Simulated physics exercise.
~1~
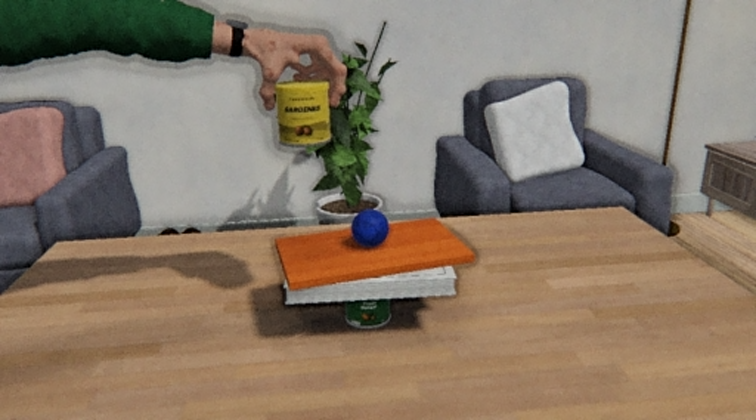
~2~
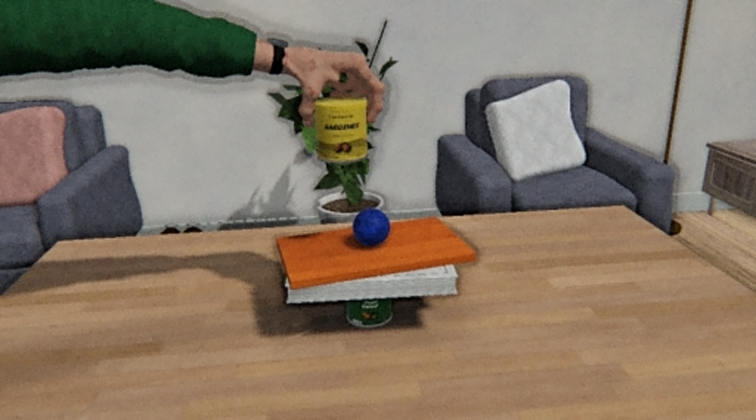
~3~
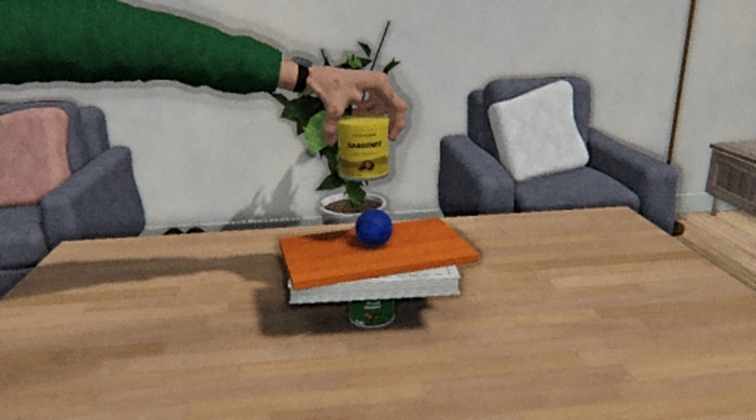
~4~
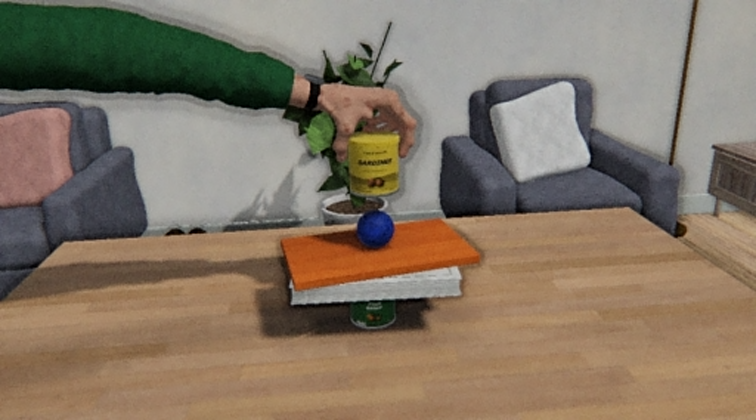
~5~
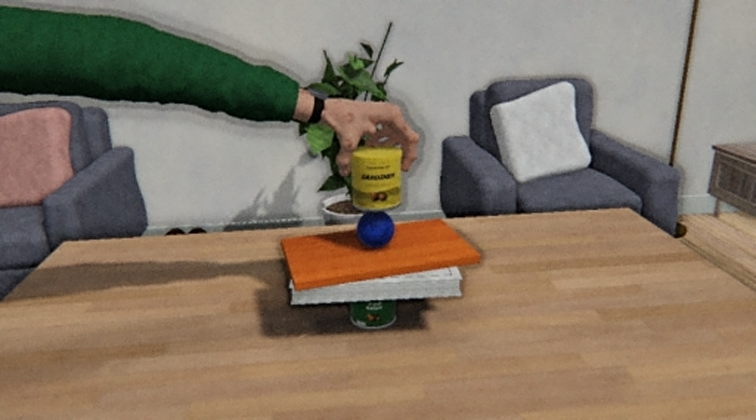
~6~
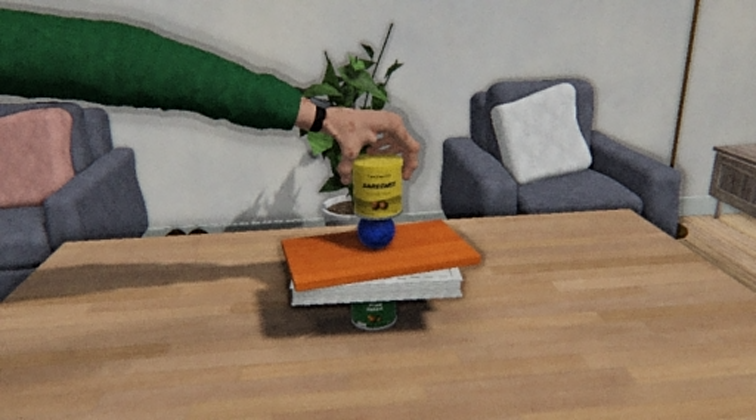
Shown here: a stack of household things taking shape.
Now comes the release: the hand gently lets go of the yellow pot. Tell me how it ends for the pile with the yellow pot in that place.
It ends with the pile in a collapse.
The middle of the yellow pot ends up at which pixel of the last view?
It ends near (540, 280).
Then, 0.60 s after the last picture, yellow pot now fallen.
Then, 1.30 s after the last picture, things are still on the move.
At rest, fallen, yellow pot; the other 4 in place. Seen from the same camera at the end, yellow pot near (540, 280). The pile loses its balance.
